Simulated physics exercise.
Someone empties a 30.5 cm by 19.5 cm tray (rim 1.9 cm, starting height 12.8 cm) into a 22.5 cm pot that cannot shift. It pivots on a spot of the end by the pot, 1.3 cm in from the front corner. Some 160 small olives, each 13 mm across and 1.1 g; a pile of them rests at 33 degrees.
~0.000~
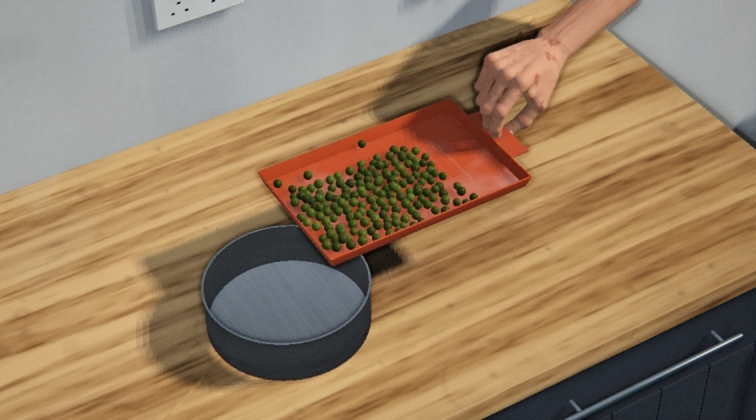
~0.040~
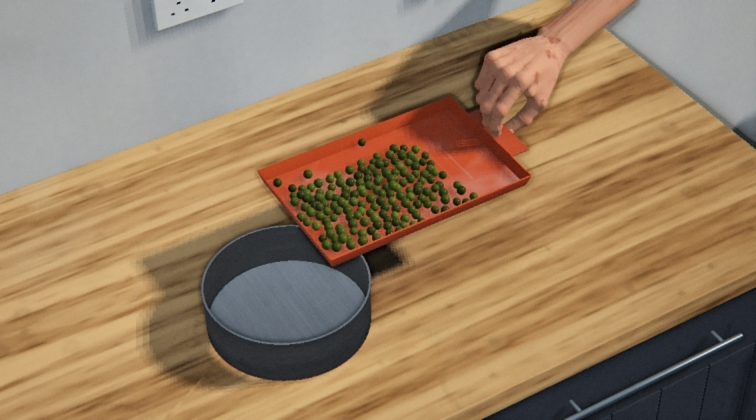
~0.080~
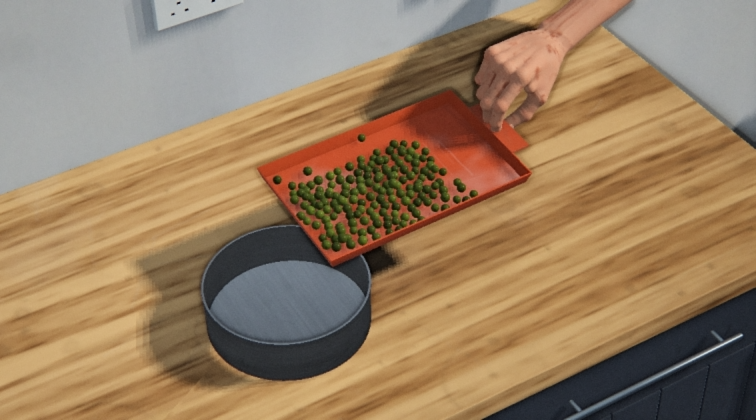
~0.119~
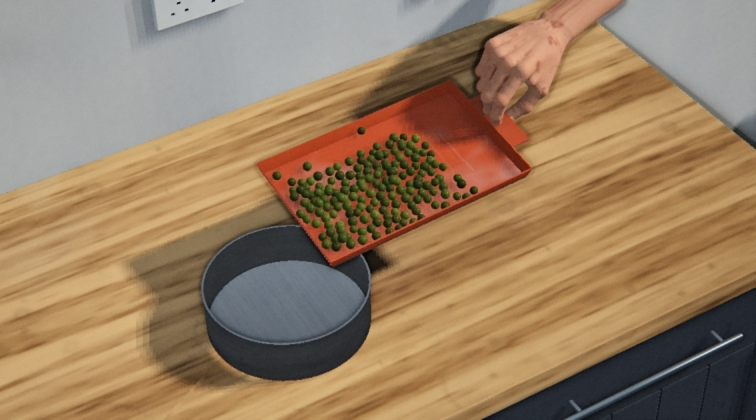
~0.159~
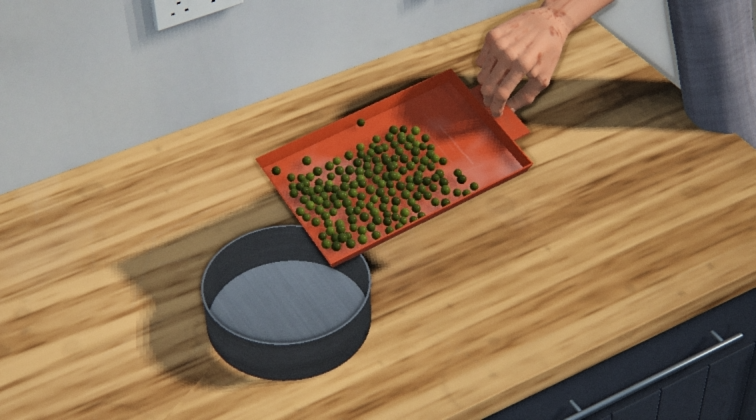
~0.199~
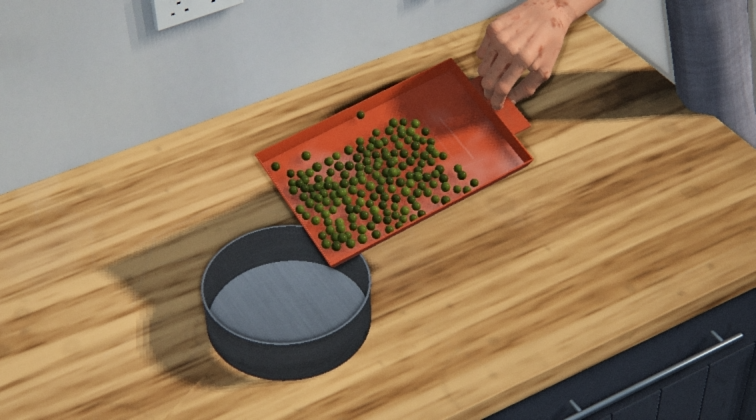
A hand raises the right end of a red tray of small green balls beside a pot.
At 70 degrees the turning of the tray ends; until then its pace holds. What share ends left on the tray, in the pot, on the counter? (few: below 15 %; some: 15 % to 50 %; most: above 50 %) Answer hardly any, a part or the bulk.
Tray: The bulk, pot: Hardly any, counter: Hardly any.
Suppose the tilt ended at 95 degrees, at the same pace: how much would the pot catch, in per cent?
It would be near 45 per cent.
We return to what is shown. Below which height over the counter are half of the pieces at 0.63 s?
About 22 cm.
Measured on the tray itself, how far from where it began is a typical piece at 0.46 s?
Roughly 2 cm.
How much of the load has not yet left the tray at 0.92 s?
Roughly 95 per cent.
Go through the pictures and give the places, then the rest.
The first picture shows tray tilt 0 degrees, front corners at (332, 256) and (526, 176); middle of the pieces at (371, 199); pot at (286, 282).
The second picture shows tray tilt 1 degrees, front corners at (332, 256) and (526, 175); middle of the pieces at (371, 199).
The third picture shows tray tilt 3 degrees, front corners at (332, 256) and (526, 172); middle of the pieces at (371, 197).
The fourth picture shows tray tilt 6 degrees, front corners at (332, 257) and (527, 167), lowest corner left front; middle of the pieces at (370, 193).
The fifth picture shows tray tilt 11 degrees, front corners at (332, 259) and (527, 162), lowest corner left front; middle of the pieces at (370, 190).
The sixth picture shows tray tilt 15 degrees, front corners at (332, 260) and (528, 158), lowest corner left front; middle of the pieces at (370, 186); pot at (286, 282). The tray's pace is about 110 degrees a second.
After 0.46 s, tilt 43 degrees; the tray holds 100 %, the pot 0 %.
Then, at 0.63 s, tilt 62 degrees; the tray holds 100 %, the pot 0 %.
Then, at 0.92 s, tilt 70 degrees; the tray holds 95 %, the pot 5 %.
At rest (1.7 s), tray 90 %, pot 5 %, counter 5 %.
